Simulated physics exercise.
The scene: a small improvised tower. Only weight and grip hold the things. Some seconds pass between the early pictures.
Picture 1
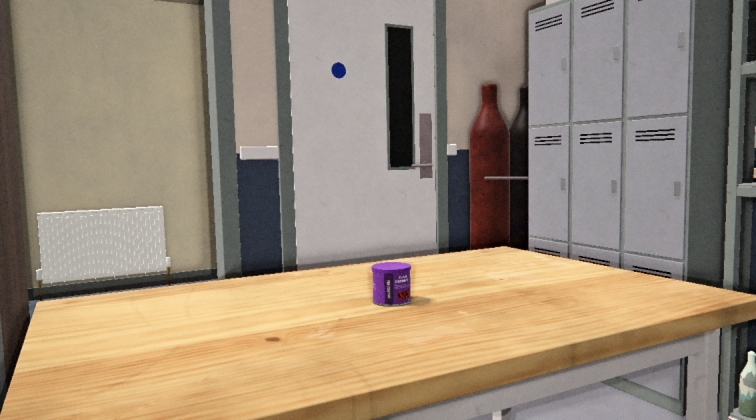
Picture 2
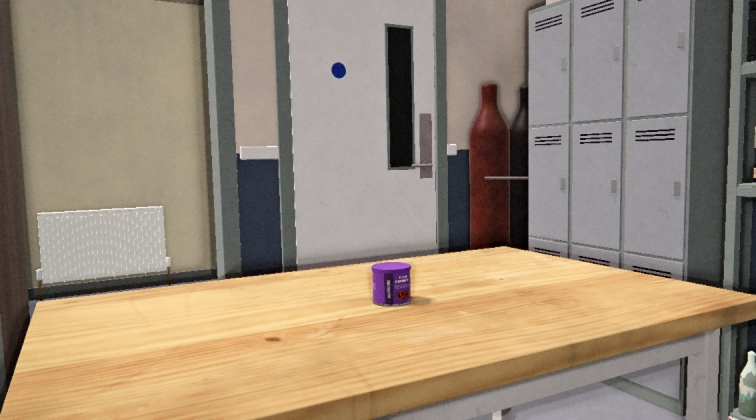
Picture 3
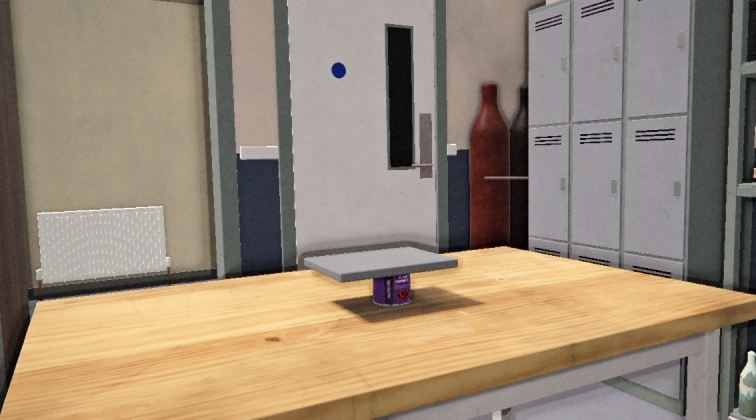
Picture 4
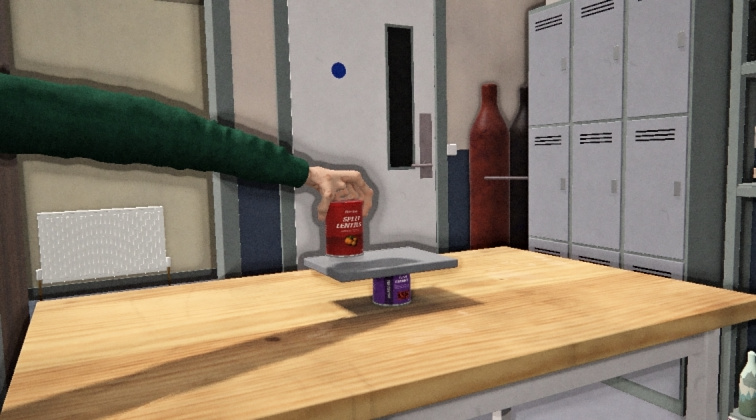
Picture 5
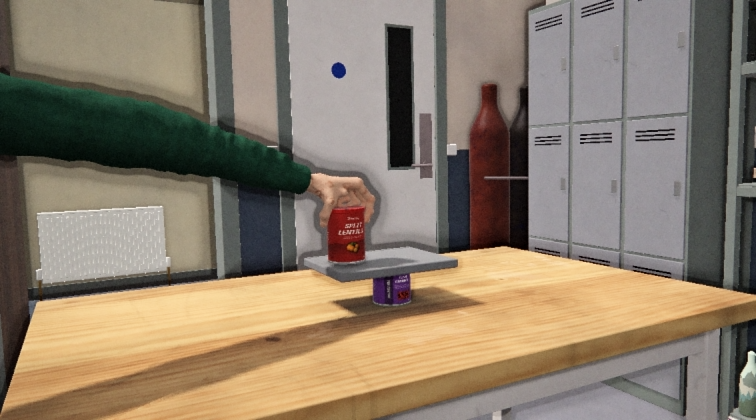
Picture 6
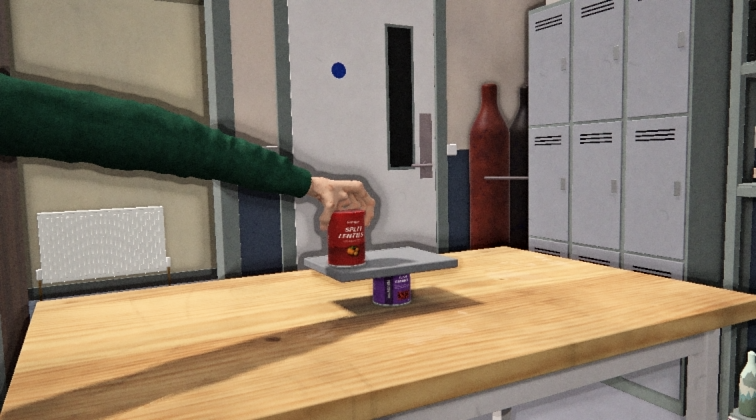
In a room with grey lockers on the right and a white door behind, a fixed camera looks slightly down on a pale wooden table. A small purple tin stands alone near the middle, then a flat grey lid appears lying across its top. A hand in a green sleeve, reaching from the left, lowers a red tin slightly onto the lid's left side and keeps hold of it.
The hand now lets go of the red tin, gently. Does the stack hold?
It loses its balance.
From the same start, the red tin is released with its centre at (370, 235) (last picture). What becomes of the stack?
Then it comes apart.
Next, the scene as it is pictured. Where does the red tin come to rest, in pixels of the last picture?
At about (264, 314).
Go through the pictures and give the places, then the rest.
In the first picture, the last thing is not in view yet.
In the second picture, the last thing is not in view yet.
In the third picture, the last thing is not in view yet; grey lid (379, 263).
In the fourth picture, on its way; red tin (344, 228); grey lid (379, 263).
In the fifth picture, on its way; red tin (346, 234); grey lid (379, 263).
In the sixth picture, in place under the hand; red tin (346, 238); grey lid (379, 263).
Then, 0.40 s after the last picture, red tin now fallen; grey lid tipped 38° from how it was.
Then, 0.60 s after the last picture, grey lid tipped 24° from how it was.
At rest, fallen, red tin and grey lid; purple tin in place. Seen from the same camera at the end, red tin near (263, 314). The stack comes apart.
